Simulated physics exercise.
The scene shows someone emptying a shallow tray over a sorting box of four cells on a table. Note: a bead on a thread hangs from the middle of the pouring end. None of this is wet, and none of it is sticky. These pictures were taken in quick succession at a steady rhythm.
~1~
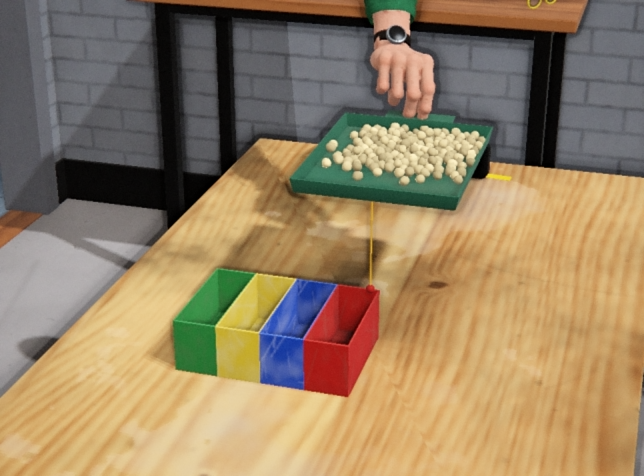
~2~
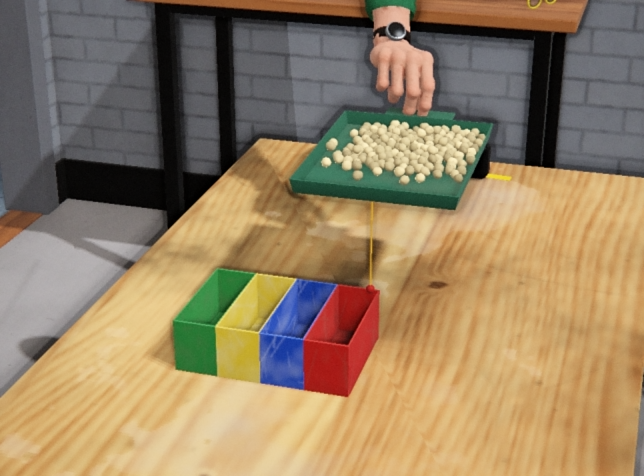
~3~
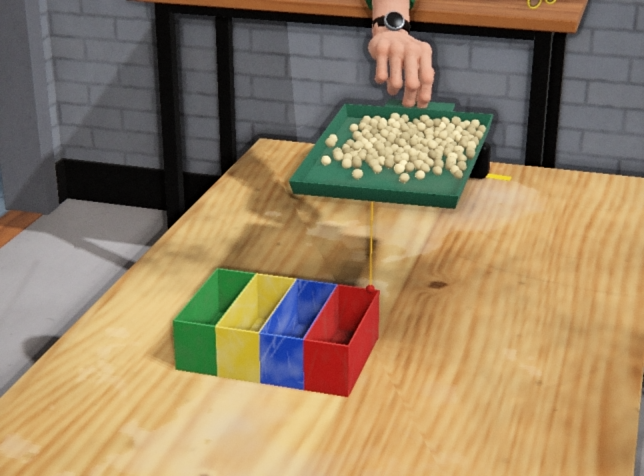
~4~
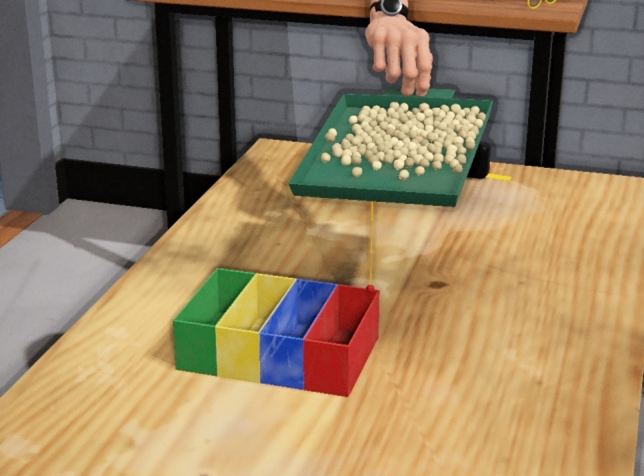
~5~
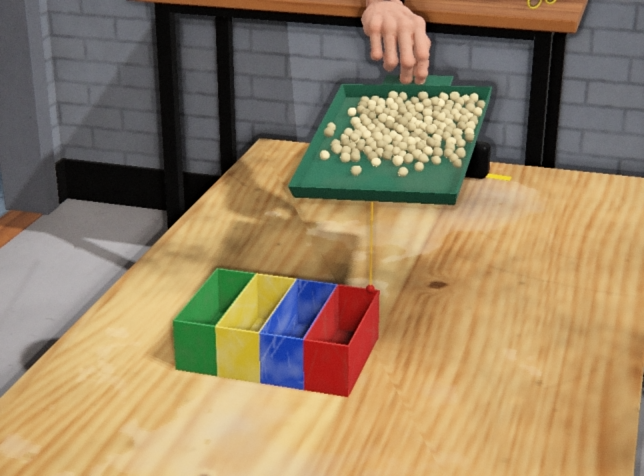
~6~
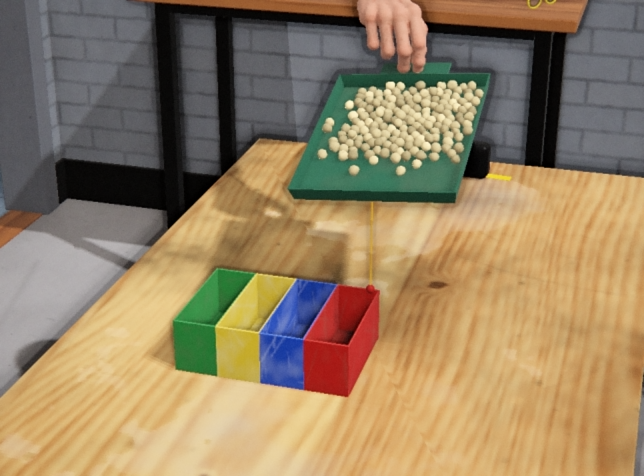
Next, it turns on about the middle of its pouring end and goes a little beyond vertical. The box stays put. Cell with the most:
Blue.
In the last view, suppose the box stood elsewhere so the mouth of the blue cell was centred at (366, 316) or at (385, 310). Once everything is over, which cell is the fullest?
The green one first, the green cell second.
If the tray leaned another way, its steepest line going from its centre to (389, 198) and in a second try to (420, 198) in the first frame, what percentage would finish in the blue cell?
About 10 and 0 percent.
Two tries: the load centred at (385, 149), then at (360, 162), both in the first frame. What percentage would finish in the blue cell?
It's 40 percent the first time and 50 percent the second.
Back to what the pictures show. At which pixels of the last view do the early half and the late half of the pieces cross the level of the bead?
First roughly (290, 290), then roughly (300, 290).
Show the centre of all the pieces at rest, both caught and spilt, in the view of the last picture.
The centre ends up roughly at (296, 355).
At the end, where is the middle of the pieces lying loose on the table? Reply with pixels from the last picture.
Close to pixel (359, 388) in the last view.
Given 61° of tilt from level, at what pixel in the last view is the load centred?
I'd put the middle close to (348, 166).
Shortly afterwards, tray tipped steeply; the bulk on the tray; only a few in the yellow cell; only a few in the red cell; only a few in the blue cell; a little falling or outside the box.
Next, tray tipped right over; near a quarter on the tray; near a quarter in the blue cell; a little in the yellow cell; a little in the red cell; only a few in the green cell; near a quarter falling or outside the box.
Some moments later, tray tipped past a quarter turn; near half in the blue cell; near a quarter in the yellow cell; near a quarter in the red cell; only a few in the green cell; a little falling or outside the box.
In the end, tray tipped past a quarter turn; near half in the blue cell; near a quarter in the yellow cell; near a quarter in the red cell; only a few in the green cell; a little outside the box.
